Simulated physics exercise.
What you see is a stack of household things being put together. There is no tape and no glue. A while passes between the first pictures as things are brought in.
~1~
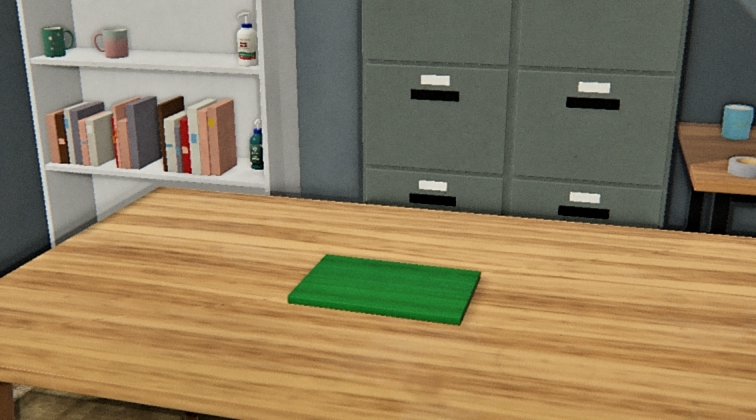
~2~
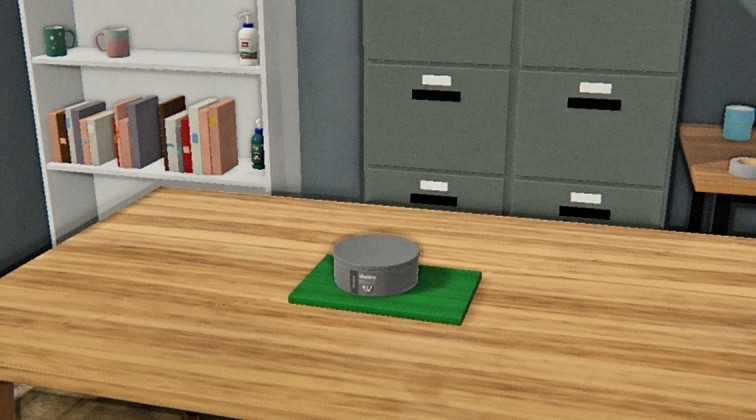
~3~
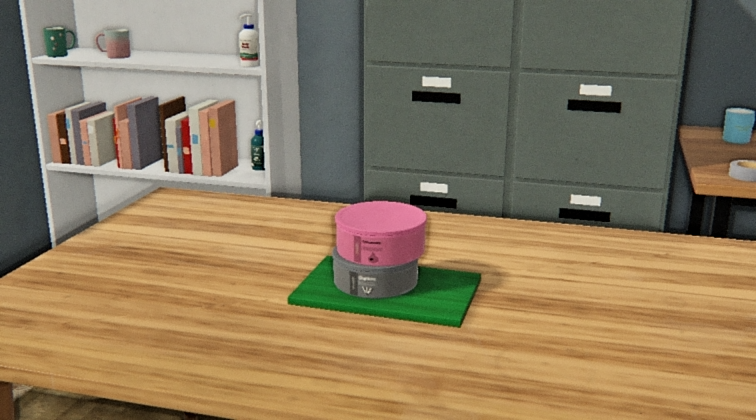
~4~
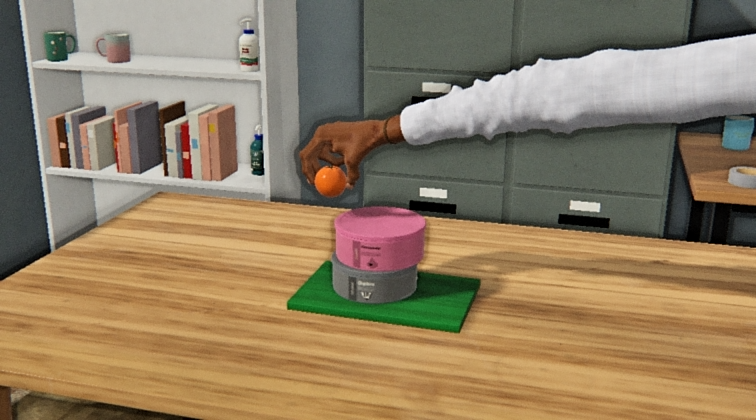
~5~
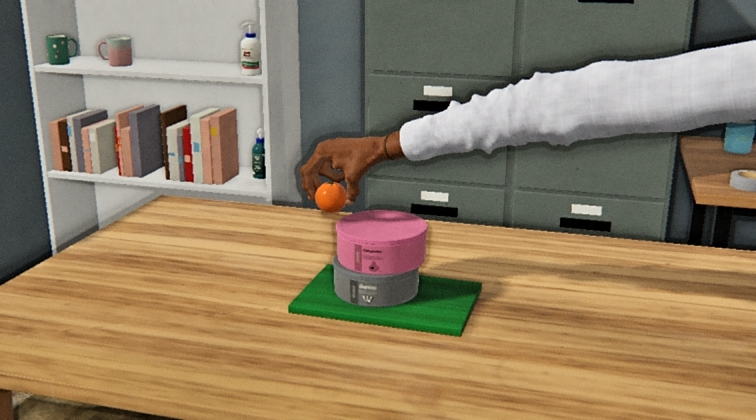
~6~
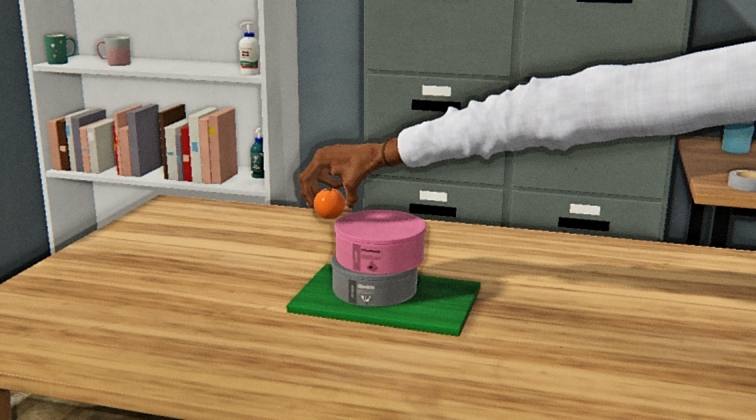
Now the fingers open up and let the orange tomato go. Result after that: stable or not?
Seems the tower doesn't stand.
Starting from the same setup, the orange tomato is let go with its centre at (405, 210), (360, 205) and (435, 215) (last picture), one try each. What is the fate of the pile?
So the first time it stays intact, the second time it stays intact, and the third time it tips over.
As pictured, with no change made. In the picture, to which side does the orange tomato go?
Off leftwards in the picture.
Then, 0.30 s later than the last frame, orange tomato now fallen.
Then, 0.40 s later than the last frame, things are still on the move.
When it is over, fallen, orange tomato; the other 3 as before. End places, in pixels of the last picture, orange tomato near (292, 272). The pile comes apart.
